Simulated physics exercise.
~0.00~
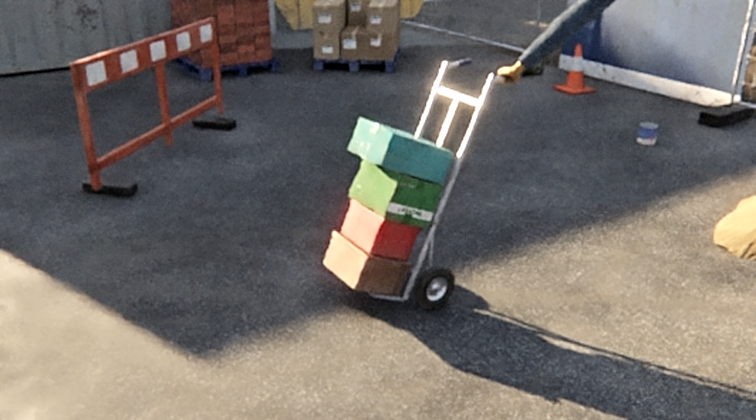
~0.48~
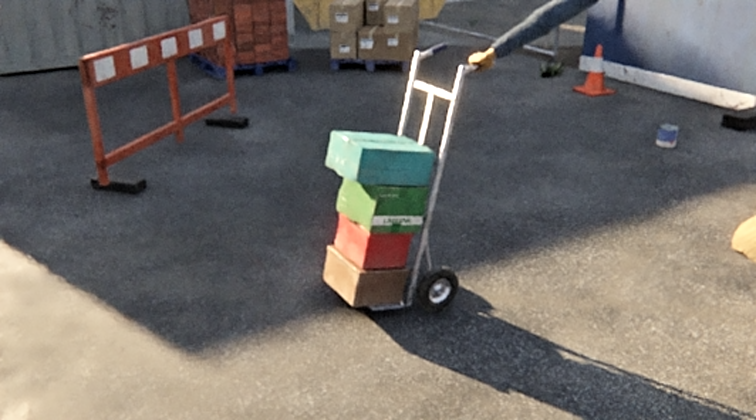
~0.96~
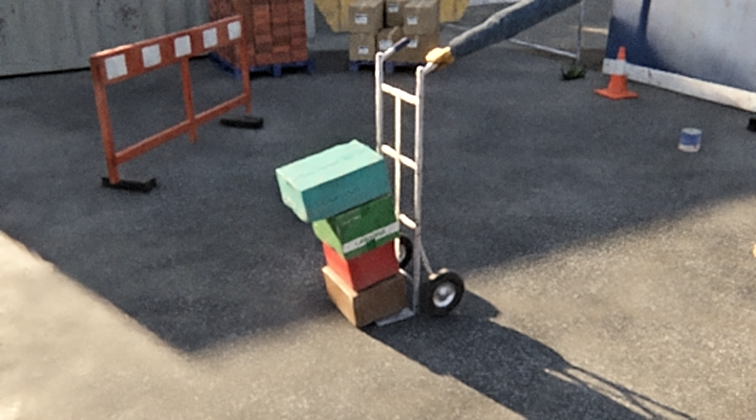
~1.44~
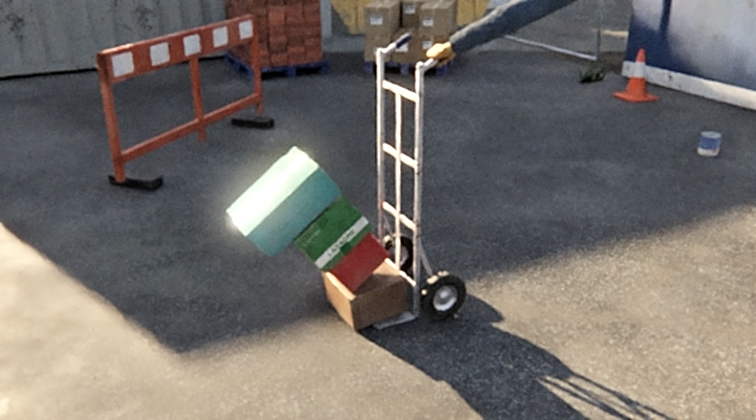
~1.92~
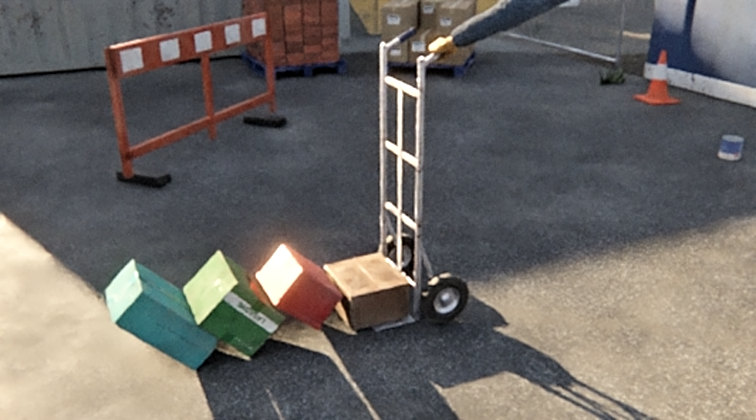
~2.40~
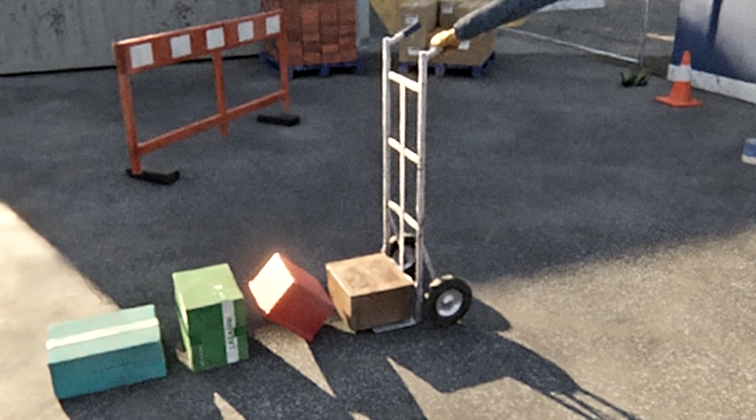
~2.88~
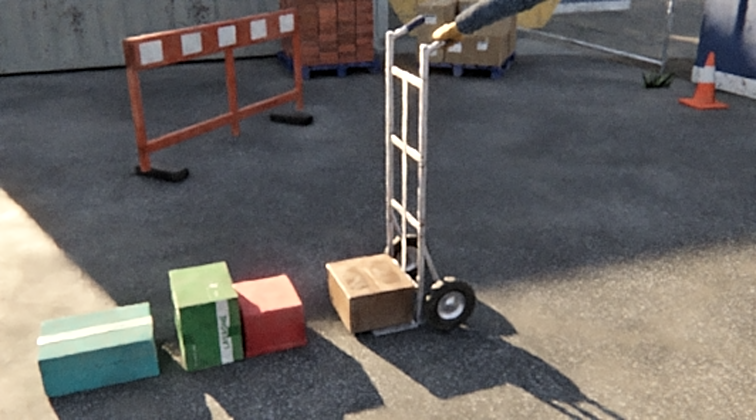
To begin with, a sack truck leans back on a paved yard, carrying a loose stack with a brown tote at the bottom, then a red tote, a green parcel and a turquoise parcel. A gloved hand swings the truck upright, and the upper items start to lean left. Once the truck stands straight, the top three tip over together and tumble to the ground. The turquoise parcel lands farthest left, with the green parcel beside it, while the red tote settles last against the green one. The brown tote remains on the upright truck, still held by the hand.
